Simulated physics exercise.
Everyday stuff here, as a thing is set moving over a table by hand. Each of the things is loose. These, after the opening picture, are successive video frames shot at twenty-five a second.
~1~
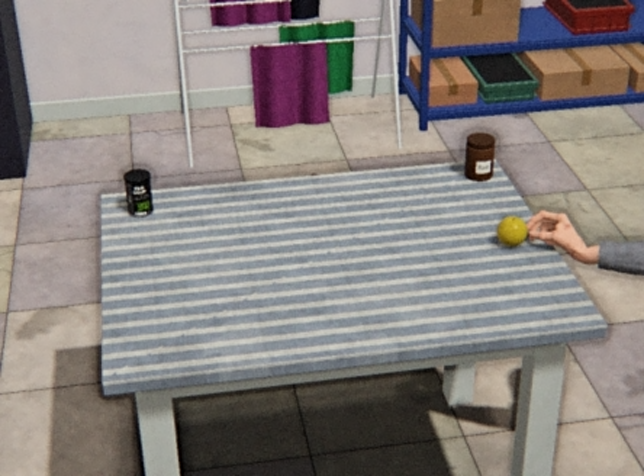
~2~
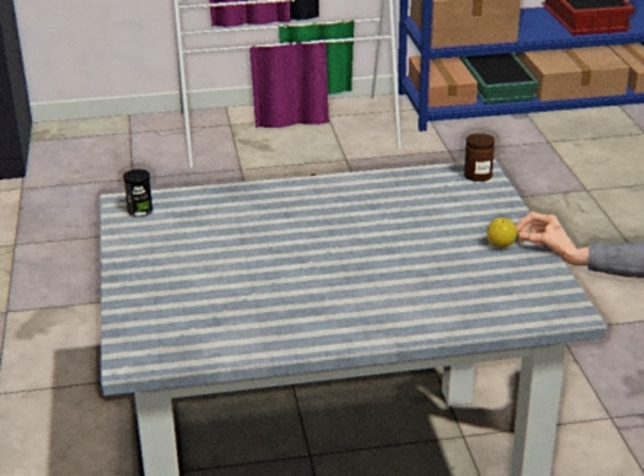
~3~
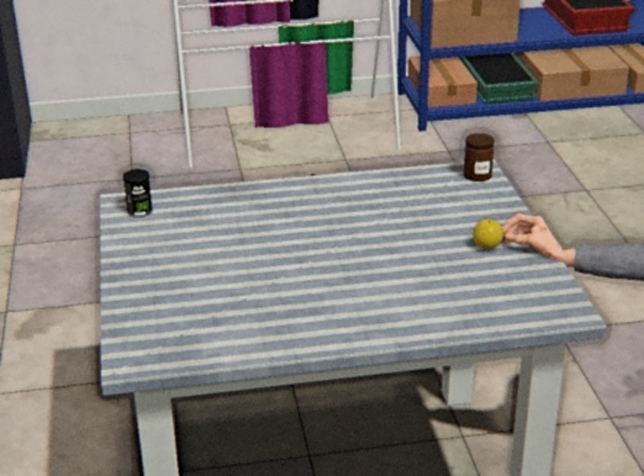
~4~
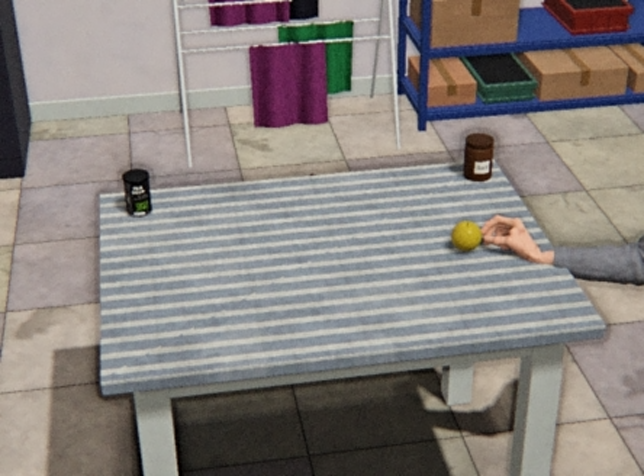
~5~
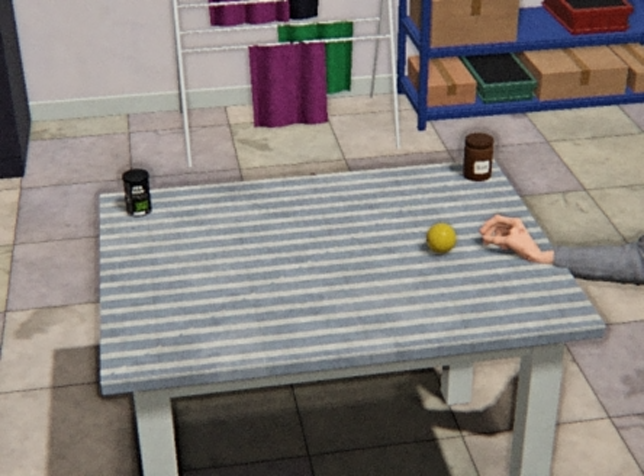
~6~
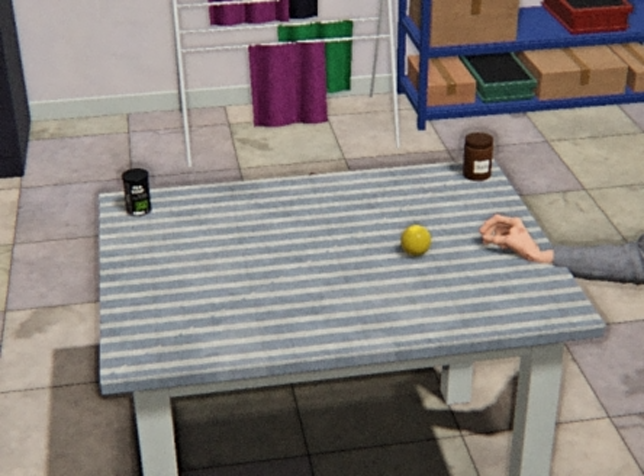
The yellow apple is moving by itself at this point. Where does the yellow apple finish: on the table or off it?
Off it.
Then, 0.40 s on from there, yellow apple shifted well along near (174, 265).
Then, 0.90 s on from there, yellow apple now off the table.
In the end, off the table, yellow apple.
